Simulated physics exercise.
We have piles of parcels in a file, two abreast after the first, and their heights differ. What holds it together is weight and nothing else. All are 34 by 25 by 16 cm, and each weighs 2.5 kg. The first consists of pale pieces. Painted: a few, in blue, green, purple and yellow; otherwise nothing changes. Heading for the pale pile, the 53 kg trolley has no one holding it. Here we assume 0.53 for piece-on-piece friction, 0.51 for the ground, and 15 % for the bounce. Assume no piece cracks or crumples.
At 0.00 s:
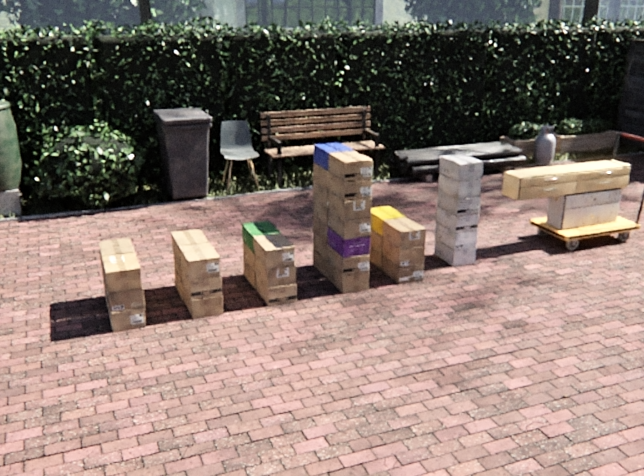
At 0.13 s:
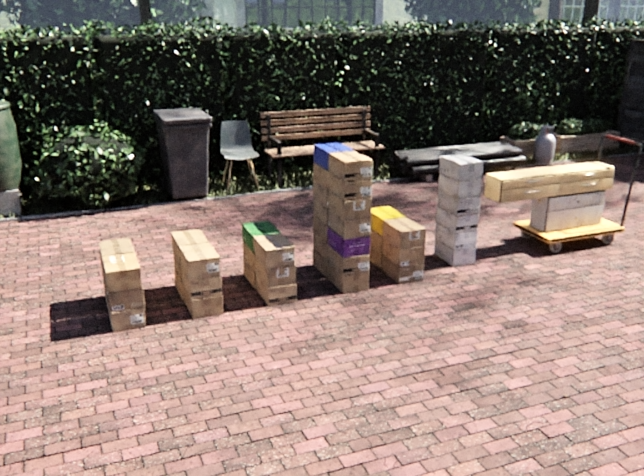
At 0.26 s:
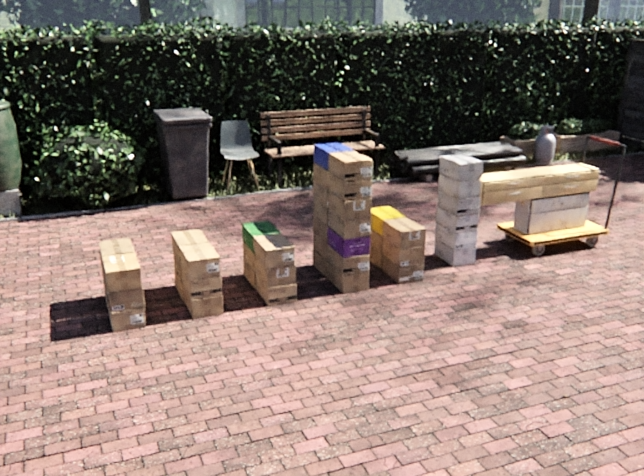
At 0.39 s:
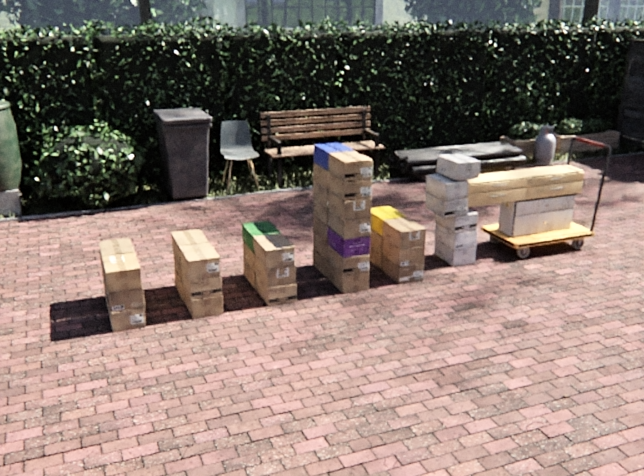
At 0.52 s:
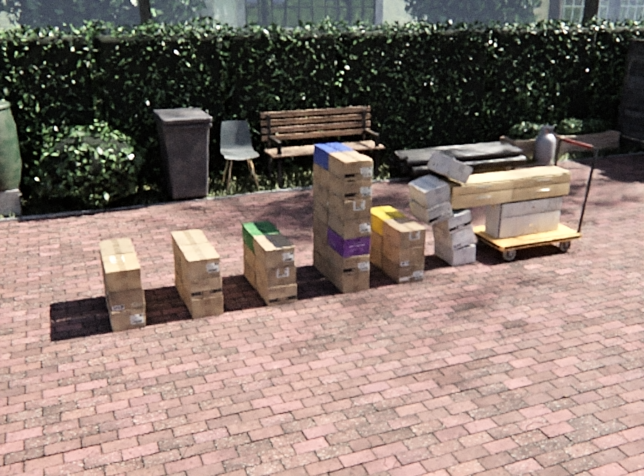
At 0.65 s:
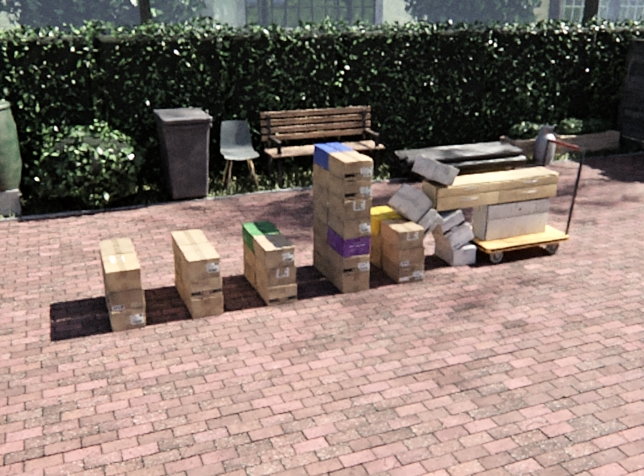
At first, an unattended trolley loaded with long boxes rolls left across the brick paving toward a pale pile at the right end of a row of parcel stacks. Its load pushes into the pale pile, whose upper pieces shift and lean left, then tilt against the neighbouring pile with the yellow parcel.
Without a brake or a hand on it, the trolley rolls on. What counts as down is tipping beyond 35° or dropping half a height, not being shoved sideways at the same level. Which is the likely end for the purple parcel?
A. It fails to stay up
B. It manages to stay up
Option B: It manages to stay up.
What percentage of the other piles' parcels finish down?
Around 0 %.
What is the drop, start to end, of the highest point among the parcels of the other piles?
Lower by close to 0 cm.
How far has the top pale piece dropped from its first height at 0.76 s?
Drop so far: Roughly 0 cm.
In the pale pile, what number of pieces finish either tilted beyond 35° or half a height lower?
Count: 3.
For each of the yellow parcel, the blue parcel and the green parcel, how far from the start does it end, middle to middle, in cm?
Roughly yellow 10 cm, blue 0 cm, green 0 cm.
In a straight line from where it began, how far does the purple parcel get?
About 0 cm.
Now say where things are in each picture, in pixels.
In the first picture (pixels give the middle of a visible side), load (526, 185) 47 cm short; purple parcel (357, 247); green parcel (261, 228); blue parcel (321, 158); none of the others has stirred.
Load (508, 187) 26 cm short; purple parcel (357, 247), in the second picture.
Load (490, 189) 54 mm short; purple parcel (357, 247), in the third picture.
Load (473, 191) 13 cm in; purple parcel (357, 247); none of the others has stirred, in the fourth picture.
Load (458, 193) 29 cm in, top of the pale pile leaning 26°; purple parcel (357, 247); none of the others has stirred, in the fifth picture.
Load (443, 194) 45 cm in, top of the pale pile leaning 22°; purple parcel (357, 247); yellow parcel (383, 213) 33 mm from its place; blue parcel (321, 158); movement in 2 of them, in the sixth picture.
After 0.76 s, 2 of the pale pile down; none of the 38 other parcels down, 2 disturbed; purple parcel unmoved; yellow parcel 7 cm from its place.
After 1.04 s, 3 of the pale pile down; none of the 38 other parcels down, 3 disturbed; purple parcel unmoved; yellow parcel 8 cm from its place.
In the end (1.9 s), 3 of the pale pile down; none of the 38 other parcels down, 2 disturbed; purple parcel unmoved; yellow parcel 7 cm from its place; blue parcel unmoved. From the last view, middles, purple parcel near (349, 241), yellow parcel near (378, 221).
